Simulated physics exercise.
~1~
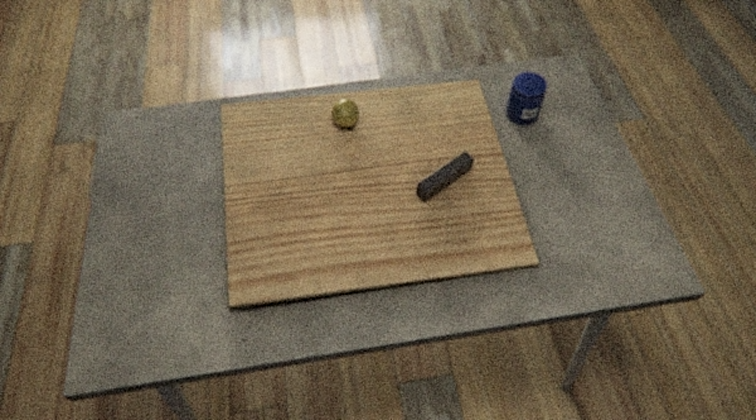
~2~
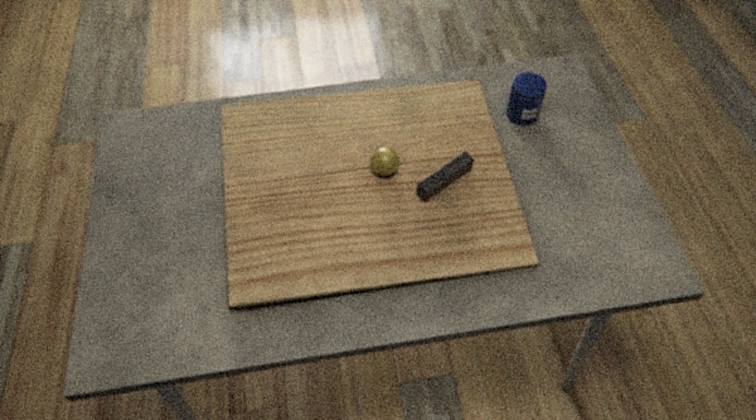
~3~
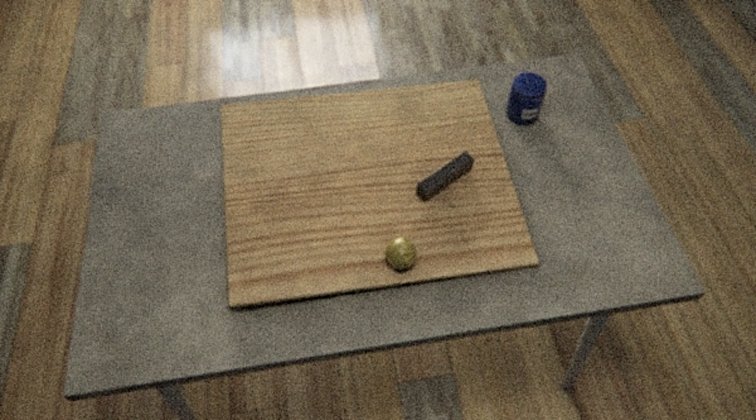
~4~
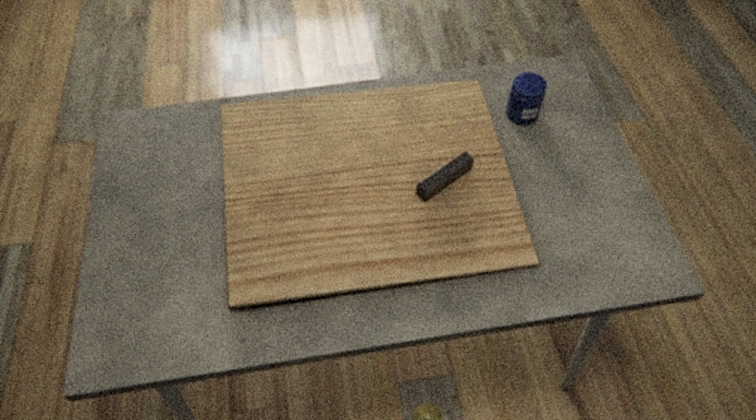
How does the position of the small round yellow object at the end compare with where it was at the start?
At the start it was on the wooden board near the far edge. By the end it was off the board and beyond the near edge of the table, low down and a little farther to the right.
